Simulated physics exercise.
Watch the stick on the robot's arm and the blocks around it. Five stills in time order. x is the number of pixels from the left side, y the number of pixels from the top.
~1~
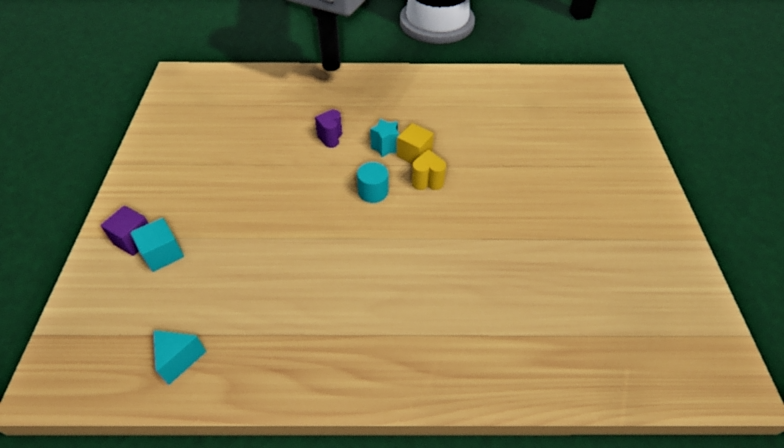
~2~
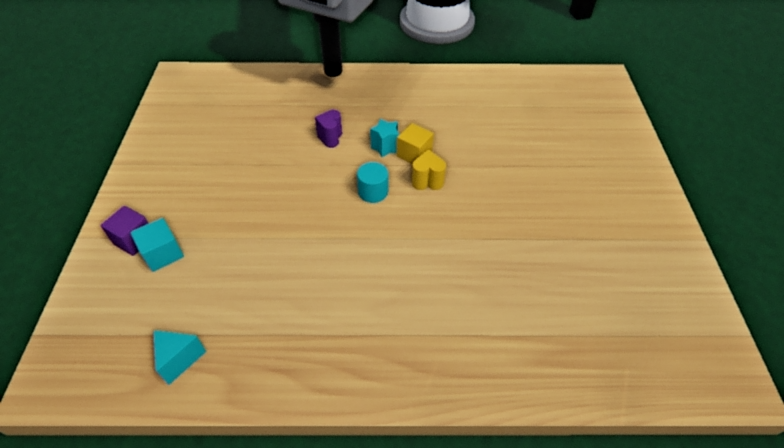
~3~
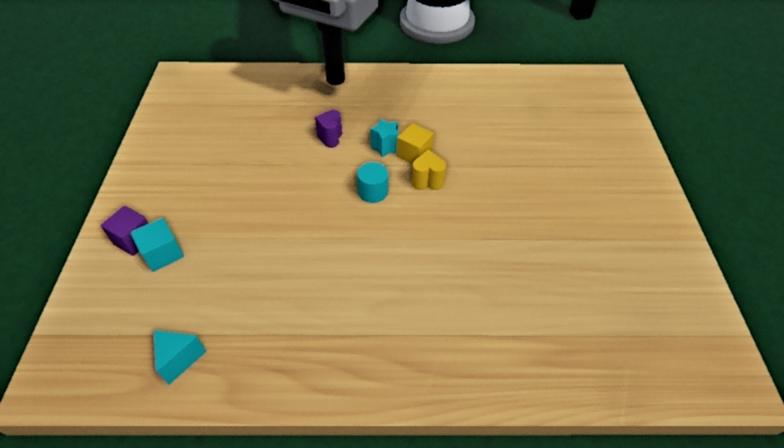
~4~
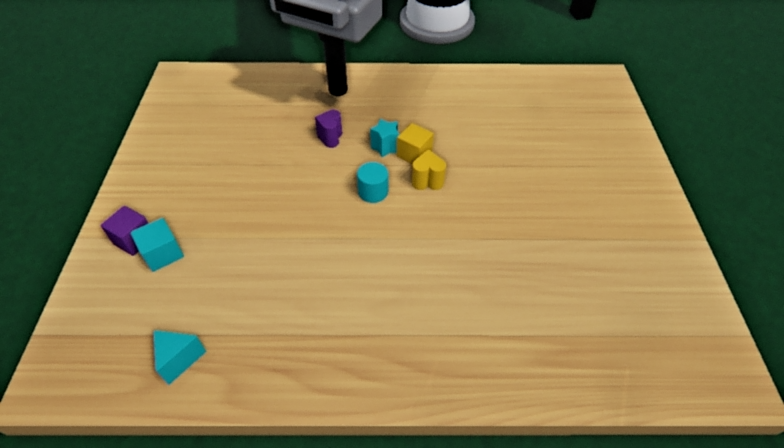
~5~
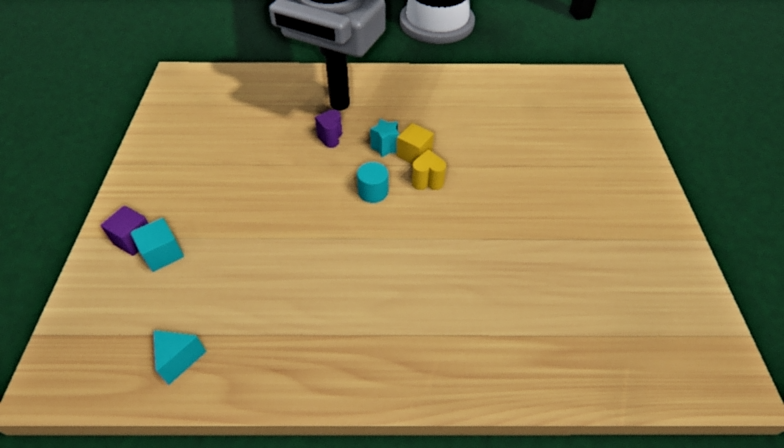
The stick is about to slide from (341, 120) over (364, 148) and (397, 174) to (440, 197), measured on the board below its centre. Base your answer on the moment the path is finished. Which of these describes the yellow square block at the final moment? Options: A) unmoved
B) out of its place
B
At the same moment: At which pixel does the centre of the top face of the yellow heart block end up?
The middle of its upper face should be somewhere near (462, 169).
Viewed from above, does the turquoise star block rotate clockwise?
Answer: No.
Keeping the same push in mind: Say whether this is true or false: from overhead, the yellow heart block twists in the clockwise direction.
Answer: False.
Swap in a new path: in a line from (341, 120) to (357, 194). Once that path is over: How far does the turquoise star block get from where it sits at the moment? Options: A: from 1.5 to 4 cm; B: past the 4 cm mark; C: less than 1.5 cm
It's C.
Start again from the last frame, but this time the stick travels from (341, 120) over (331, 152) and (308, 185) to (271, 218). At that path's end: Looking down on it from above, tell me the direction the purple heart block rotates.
It goes clockwise.
What follows on the original path. One third of the way, stick at (364, 134); purple heart block at (328, 123), turned 40° clockwise; turquoise star block at (388, 129).
Two thirds of the way, stick at (398, 160); purple heart block at (328, 123), turned 40° clockwise; turquoise star block at (399, 135), turned 95° anticlockwise; yellow square block at (430, 133).
At the end, stick at (442, 183); purple heart block at (328, 123), turned 40° clockwise; turquoise star block at (399, 135), turned 95° anticlockwise; yellow square block at (430, 133); yellow heart block at (462, 169), turned 80° anticlockwise.
